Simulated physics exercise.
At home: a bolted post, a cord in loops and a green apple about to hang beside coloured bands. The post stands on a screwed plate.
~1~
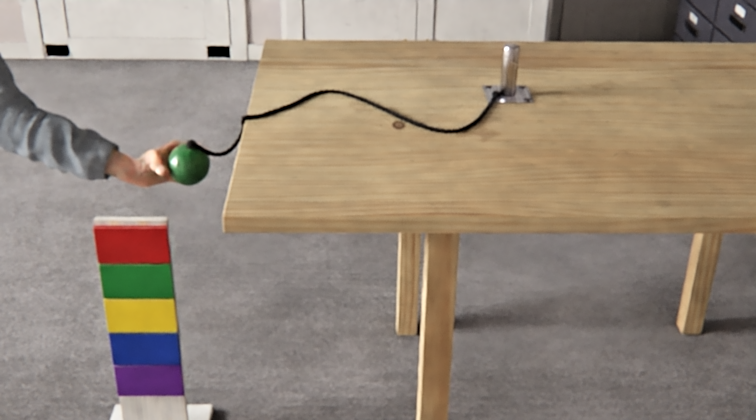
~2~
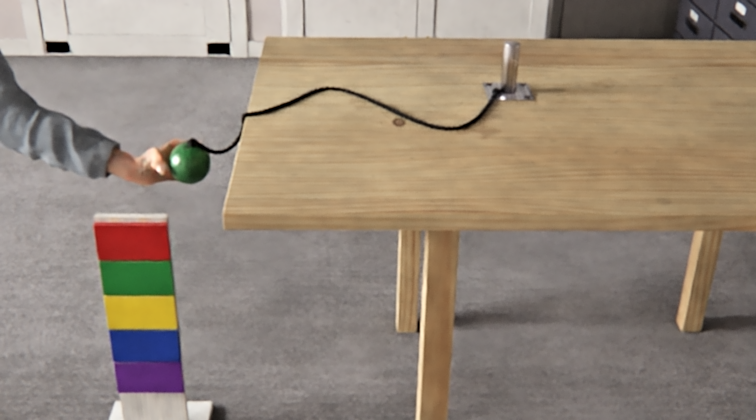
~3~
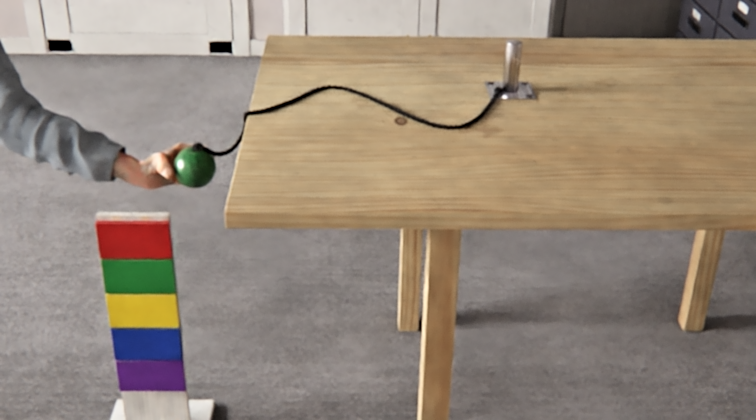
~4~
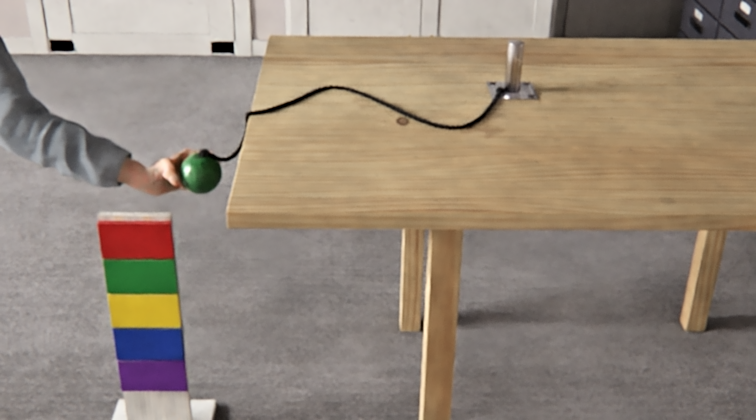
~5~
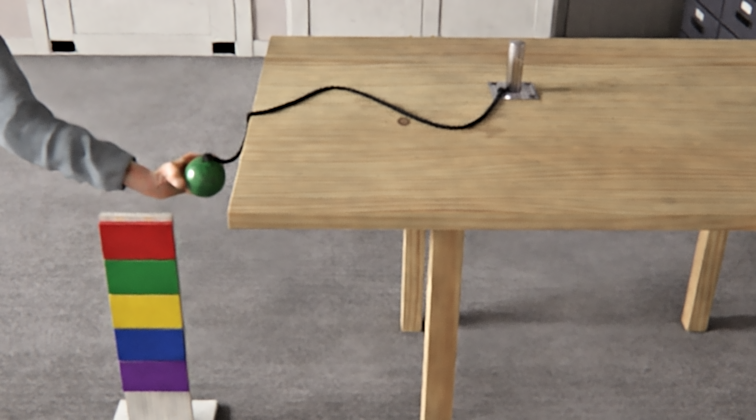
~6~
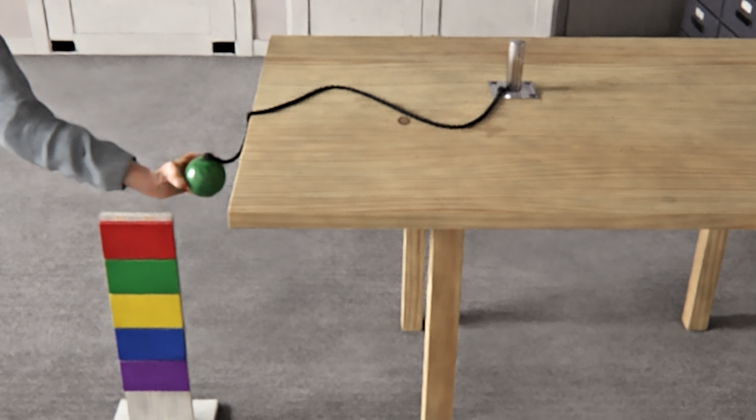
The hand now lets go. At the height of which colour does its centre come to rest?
Its centre hangs level with the yellow band.
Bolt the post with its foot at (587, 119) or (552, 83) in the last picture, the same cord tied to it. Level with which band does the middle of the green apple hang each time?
It would be green; green.
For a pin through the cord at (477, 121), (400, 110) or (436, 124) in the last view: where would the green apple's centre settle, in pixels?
The places are (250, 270), (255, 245) and (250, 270).
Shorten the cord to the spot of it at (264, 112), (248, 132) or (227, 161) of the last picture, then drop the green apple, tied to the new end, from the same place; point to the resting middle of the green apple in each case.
About (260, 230), (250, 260) and (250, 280).
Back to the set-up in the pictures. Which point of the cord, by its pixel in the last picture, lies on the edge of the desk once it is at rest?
It lies at about (345, 88).
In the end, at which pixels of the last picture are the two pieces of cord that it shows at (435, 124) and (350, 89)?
Near (374, 102) and (255, 114).
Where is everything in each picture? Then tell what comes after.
Green apple (189, 165); red (132, 246); green (136, 282); yellow (141, 317); blue (145, 350); purple (149, 381), in the first frame.
Green apple (190, 163); cord through (488, 107) (443, 129) (381, 105) (316, 91) (259, 113), in the second frame.
Green apple (195, 167), in the third frame.
Green apple (201, 173); cord through (491, 106) (446, 128) (385, 104) (320, 90) (263, 112), in the fourth frame.
Green apple (205, 177), in the fifth frame.
Green apple (205, 177); cord through (493, 105) (448, 127) (386, 104) (321, 90) (264, 112), in the sixth frame.
A little later, apple near (294, 298); level with yellow.
Next, apple near (238, 307); level with yellow.
When it is over, apple near (258, 307); level with yellow. Its middle rests at the yellow band.
